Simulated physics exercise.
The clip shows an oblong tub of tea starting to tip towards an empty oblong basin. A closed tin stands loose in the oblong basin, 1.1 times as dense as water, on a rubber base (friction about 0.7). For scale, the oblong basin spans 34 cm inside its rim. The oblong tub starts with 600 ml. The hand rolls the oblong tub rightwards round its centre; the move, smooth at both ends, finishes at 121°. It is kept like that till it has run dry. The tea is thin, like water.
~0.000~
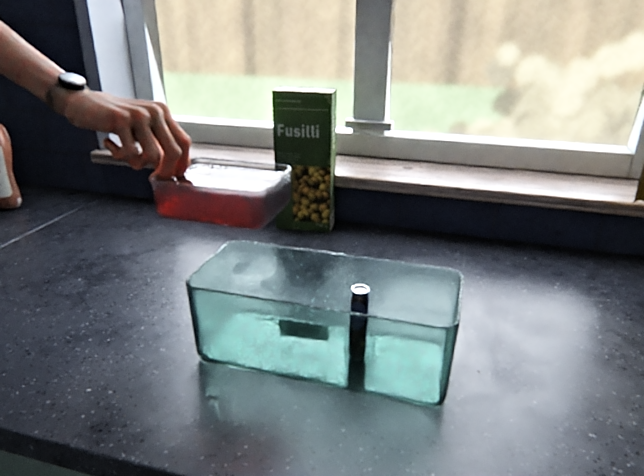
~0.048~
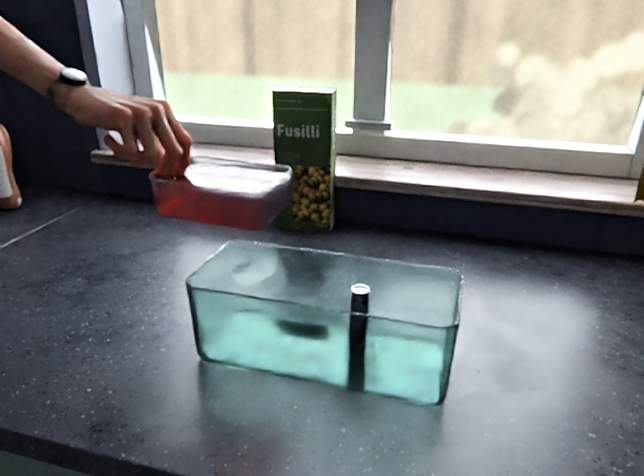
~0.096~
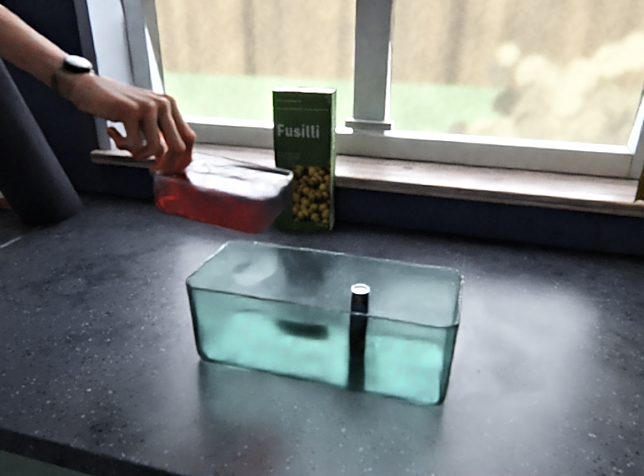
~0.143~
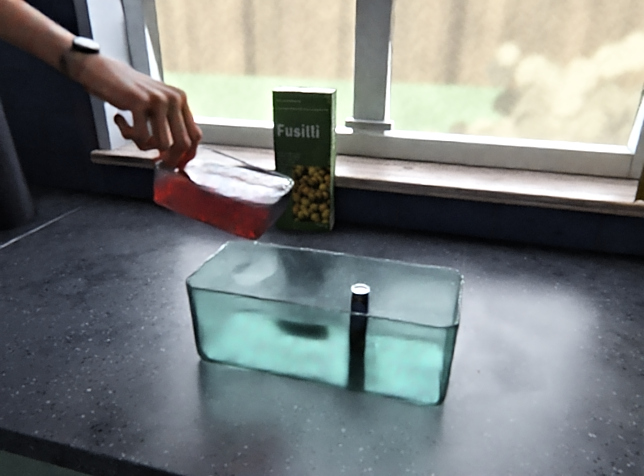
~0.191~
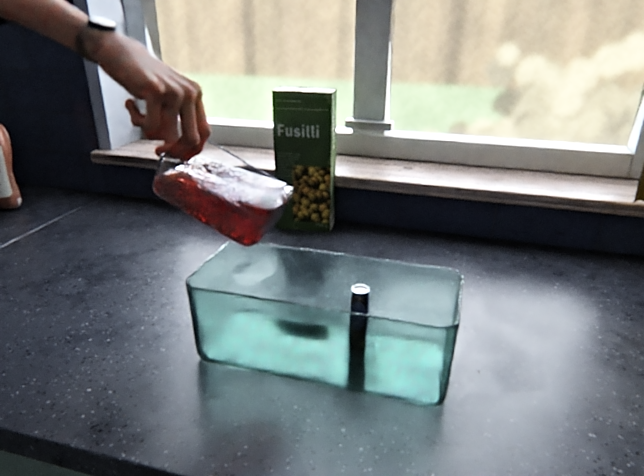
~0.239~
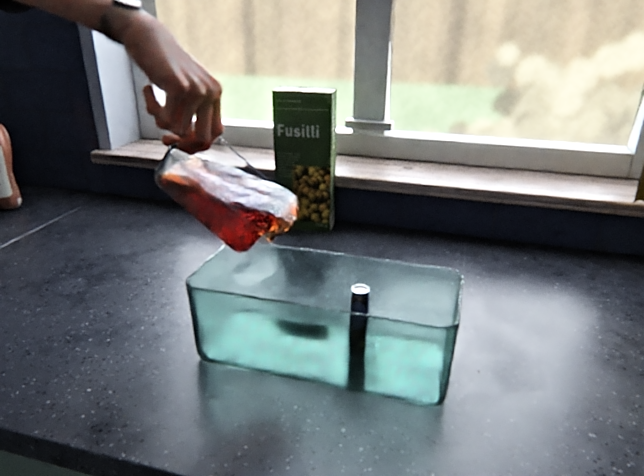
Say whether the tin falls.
The tin remains upright.
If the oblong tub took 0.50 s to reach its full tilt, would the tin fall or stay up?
The tin keeps standing.
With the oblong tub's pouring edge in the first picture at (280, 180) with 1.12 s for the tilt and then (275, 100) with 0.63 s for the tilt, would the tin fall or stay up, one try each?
First it keeps standing; then it topples.
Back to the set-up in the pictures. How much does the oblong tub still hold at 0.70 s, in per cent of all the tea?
About 0 per cent.
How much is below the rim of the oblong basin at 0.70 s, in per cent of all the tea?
Near 92 in a hundred.
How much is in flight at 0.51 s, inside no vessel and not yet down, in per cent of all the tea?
About 7 per cent.
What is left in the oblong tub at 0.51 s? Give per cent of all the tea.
Some 4 per cent.
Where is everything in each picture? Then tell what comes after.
It leans 0°; its right rim is at (279, 180); the tea meets the walls at (176, 174) and (279, 184); the oblong basin's rim runs from (208, 262) to (460, 299); the tin's top is at (360, 292), in the first picture.
It leans 2°; its right rim is at (279, 182); the tea meets the walls at (176, 173) and (279, 185), in the second picture.
It leans 7°; its right rim is at (280, 187); the tea meets the walls at (177, 171) and (280, 187), in the third picture.
It leans 15°; its right rim is at (281, 196); the tea meets the walls at (177, 168) and (282, 190), in the fourth picture.
It leans 25°; its right rim is at (281, 206); the tea meets the walls at (178, 166) and (272, 195); 5 per cent is over the edge, in the fifth picture.
It leans 38°; its right rim is at (278, 218); the tea meets the walls at (178, 163) and (260, 191); 14 per cent is over the edge, in the sixth picture.
After 0.51 s the tilt is 110° and 4 per cent is still to pour; the tin stands where it began.
After 0.70 s the tilt is 121° and 0 per cent is still to pour; the tin stands where it began.
After 0.91 s the tilt is 121° and 0 per cent is still to pour; the tin stands where it began.
After 1.13 s the tilt is 121° and 0 per cent is still to pour; the tin stands where it began.
In the end the tin stands where it began.
